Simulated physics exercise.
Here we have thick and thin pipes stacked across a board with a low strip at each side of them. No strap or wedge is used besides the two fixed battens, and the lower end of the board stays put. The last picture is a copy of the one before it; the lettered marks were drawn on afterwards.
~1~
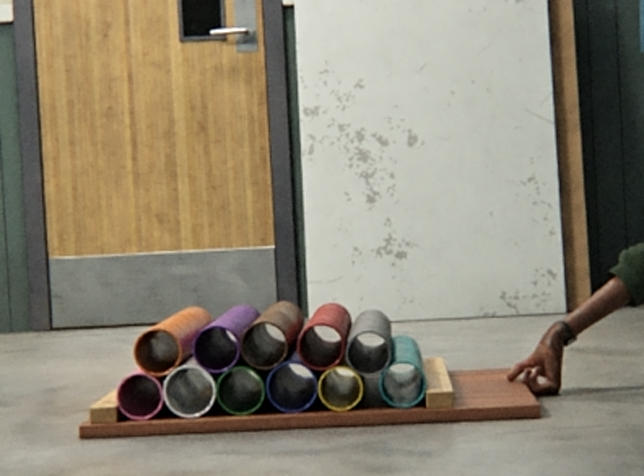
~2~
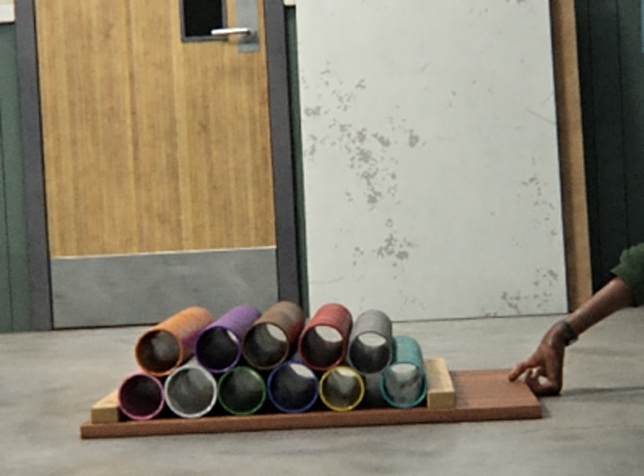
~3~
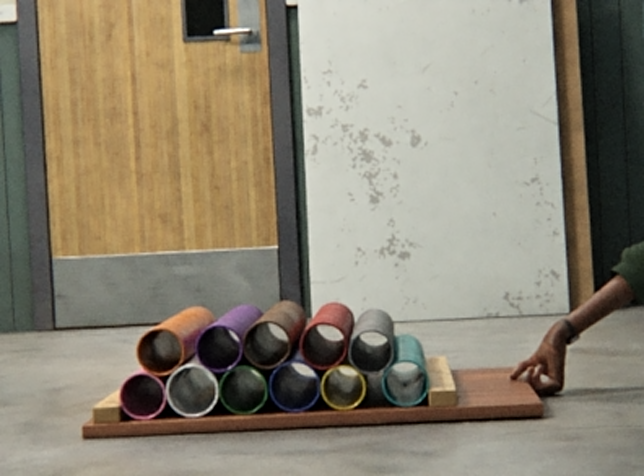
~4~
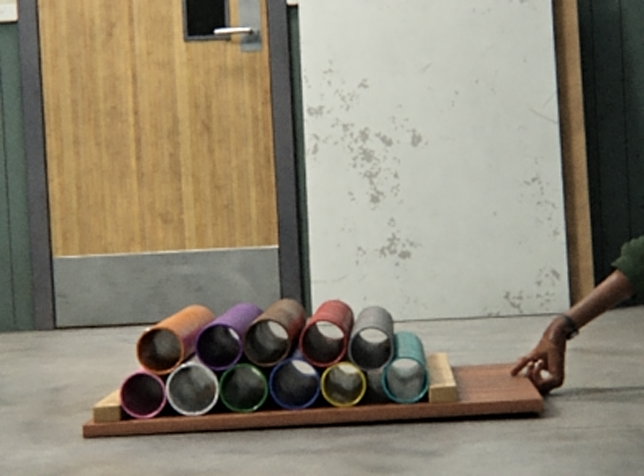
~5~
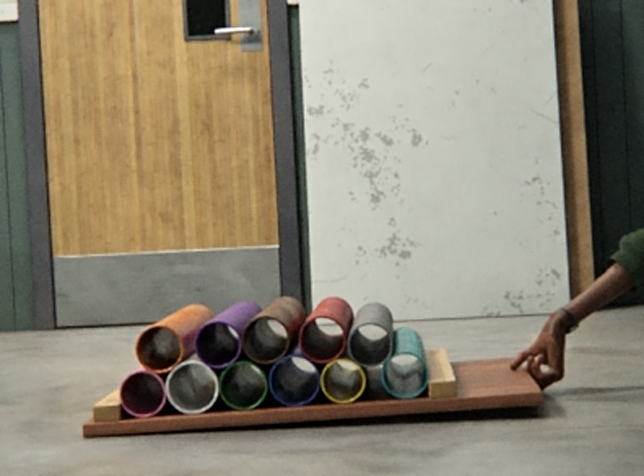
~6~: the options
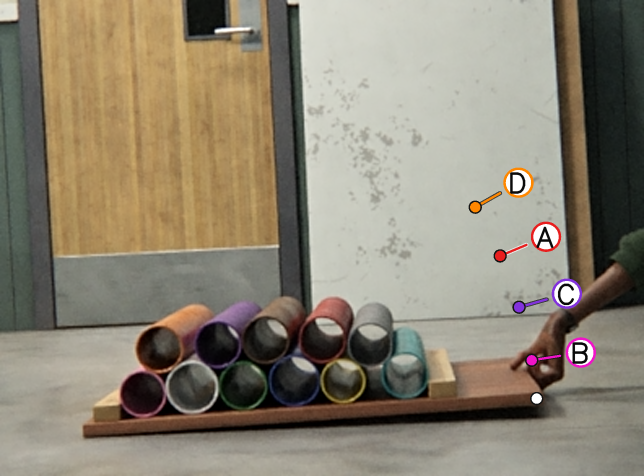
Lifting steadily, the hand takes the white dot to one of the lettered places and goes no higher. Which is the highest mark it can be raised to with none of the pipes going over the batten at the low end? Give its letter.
Up to A.
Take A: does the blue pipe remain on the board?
Yes, with A.
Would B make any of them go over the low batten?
At B: No.
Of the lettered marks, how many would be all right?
The number is three.
On the marked copy, A at (500, 256); B at (532, 361); C at (519, 307); D at (475, 207); the white dot at (537, 399).
Following A. Soon after the start, board at 14°.
Later, board at 20°.
In the end, board at 20°, none over the low batten.
As for the rest, B none over the low batten; C none over the low batten; D three over the low batten (purple, brown, orange).
